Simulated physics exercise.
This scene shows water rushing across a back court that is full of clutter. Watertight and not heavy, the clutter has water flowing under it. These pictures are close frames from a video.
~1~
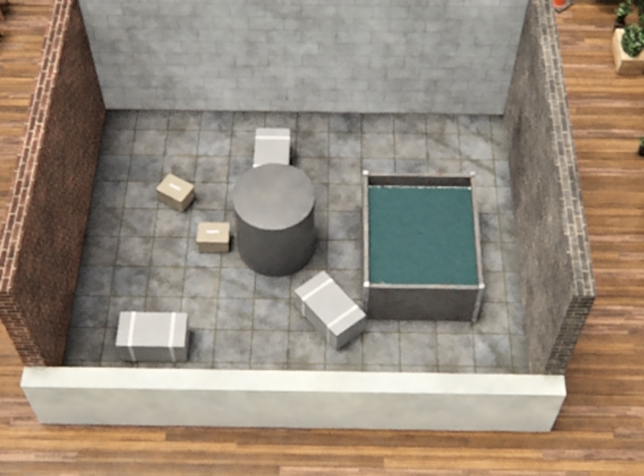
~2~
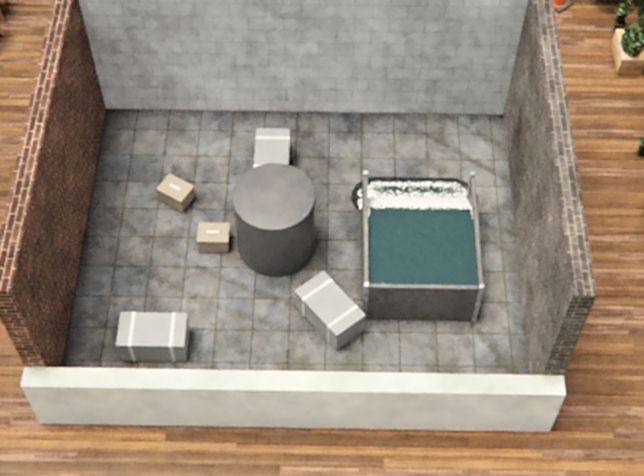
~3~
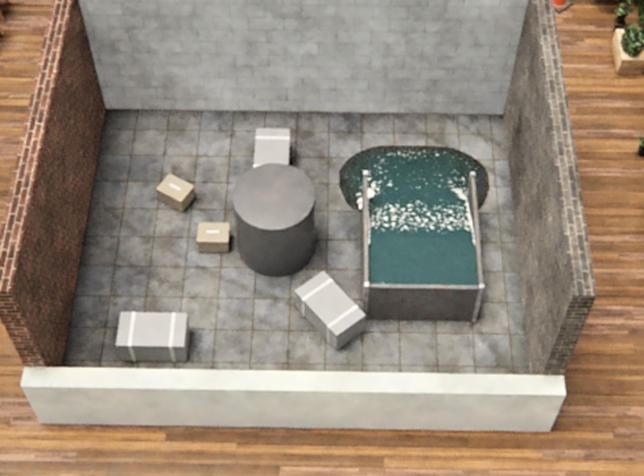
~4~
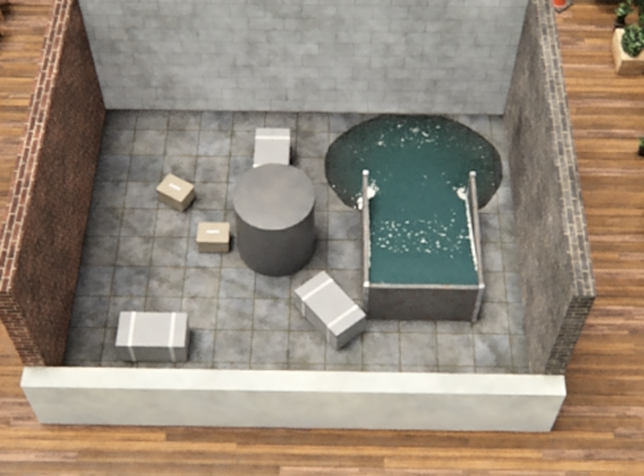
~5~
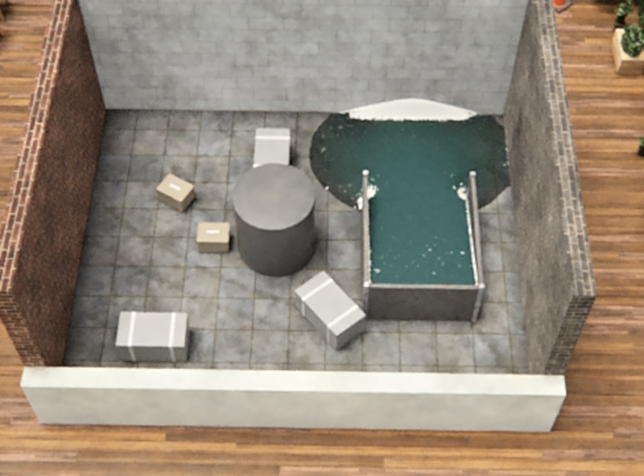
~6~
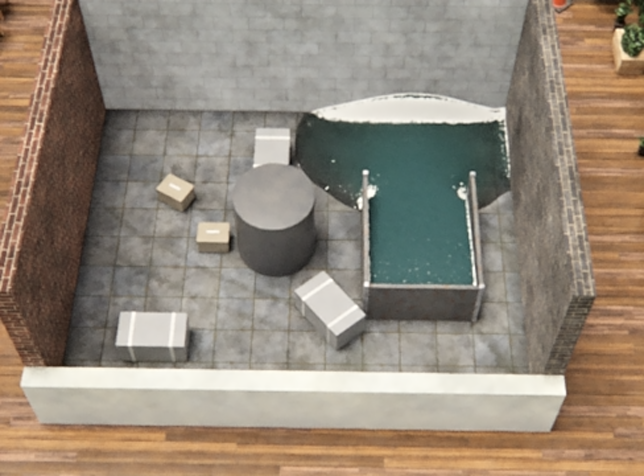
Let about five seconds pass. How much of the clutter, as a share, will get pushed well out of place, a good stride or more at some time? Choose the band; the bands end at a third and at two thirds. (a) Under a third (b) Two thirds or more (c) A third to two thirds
c.
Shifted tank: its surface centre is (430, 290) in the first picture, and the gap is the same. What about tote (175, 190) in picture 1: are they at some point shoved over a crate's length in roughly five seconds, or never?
My call: Shifted that much.
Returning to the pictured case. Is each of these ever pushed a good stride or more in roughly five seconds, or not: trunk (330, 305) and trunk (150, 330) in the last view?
First: Below that; second: Below that.
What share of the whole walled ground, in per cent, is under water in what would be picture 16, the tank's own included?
About 45 in a hundred.
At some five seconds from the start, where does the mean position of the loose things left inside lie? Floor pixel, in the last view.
Around pixel (212, 311).
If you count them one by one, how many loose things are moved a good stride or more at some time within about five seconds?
I count 3.
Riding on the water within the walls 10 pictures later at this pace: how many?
The figure is 0.
A moment on, 0 of 5 are well off their spots; 0 afloat.
Next, 0 of 5 are well off their spots; 0 afloat.
Later, 2 of 5 are well off their spots; 0 afloat.
In the end, 3 of 5 are well off their spots, and 3 have been at some point; 1 afloat.
